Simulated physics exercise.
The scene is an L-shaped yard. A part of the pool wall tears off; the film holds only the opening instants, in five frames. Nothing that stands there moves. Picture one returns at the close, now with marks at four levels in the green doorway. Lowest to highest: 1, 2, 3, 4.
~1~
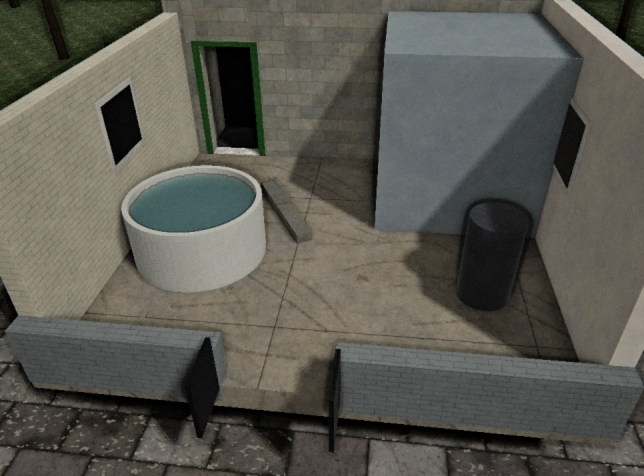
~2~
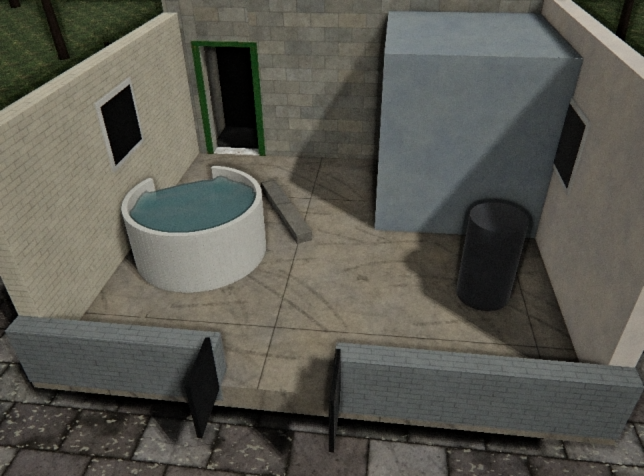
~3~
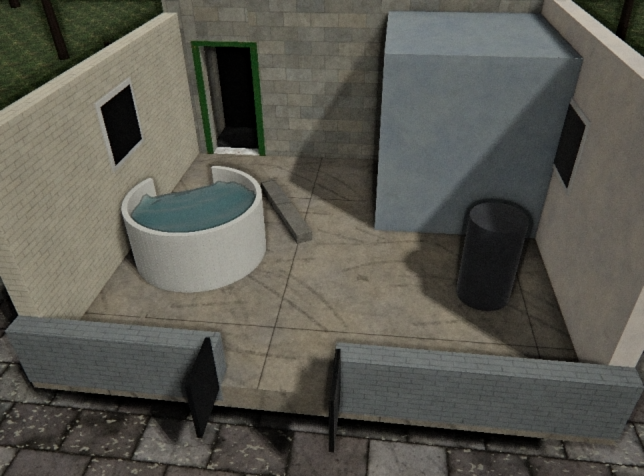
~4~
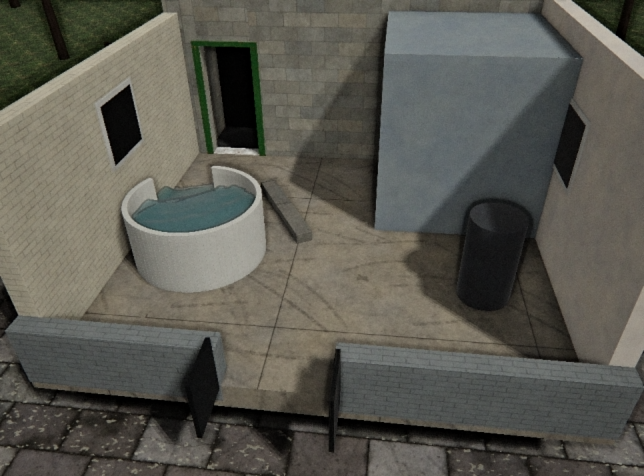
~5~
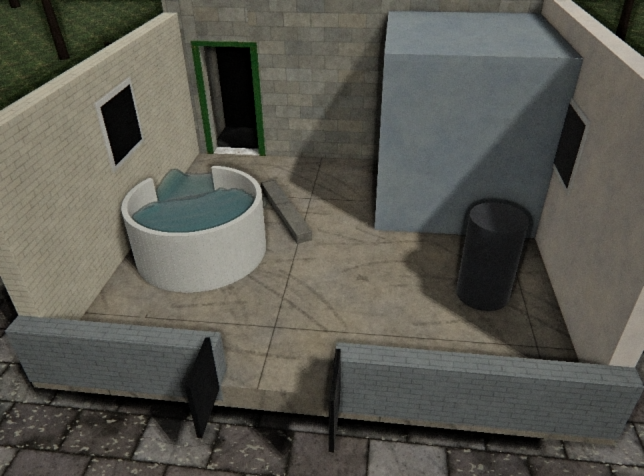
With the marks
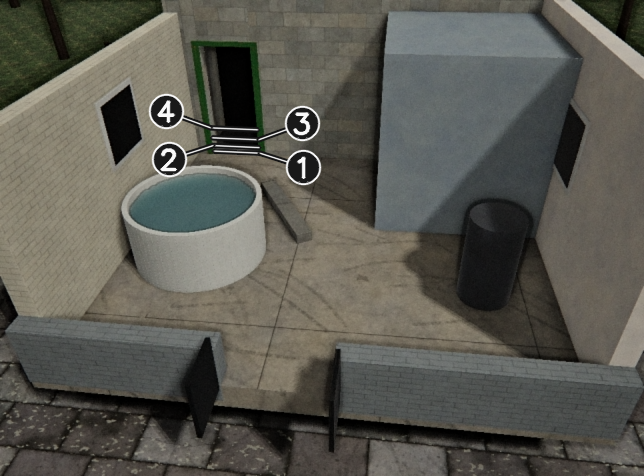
We see a walled yard with a round white pool, a blue-grey block and a dark barrel; a gap opens in the pool's back rim, and the water inside ripples and surges unevenly toward the gap.
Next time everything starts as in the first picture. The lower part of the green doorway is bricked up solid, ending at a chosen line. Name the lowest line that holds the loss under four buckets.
The limit is 4.
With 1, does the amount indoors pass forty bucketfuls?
Yes, clearly.
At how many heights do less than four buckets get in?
One of them.
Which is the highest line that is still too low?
Here it is line 3.
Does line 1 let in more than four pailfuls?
Yes.
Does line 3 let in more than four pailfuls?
Yes, that goes wrong.
In white, 1 at (236, 152); 2 at (236, 146); 3 at (235, 138); 4 at (234, 128); from the bottom up 1, 2, 3, 4.
With 1, dozens of bucketfuls pour in.
With 2, dozens of bucketfuls pour in.
With 3, about 11 bucketfuls get in.
With 4, a splash gets over, under a bucket.
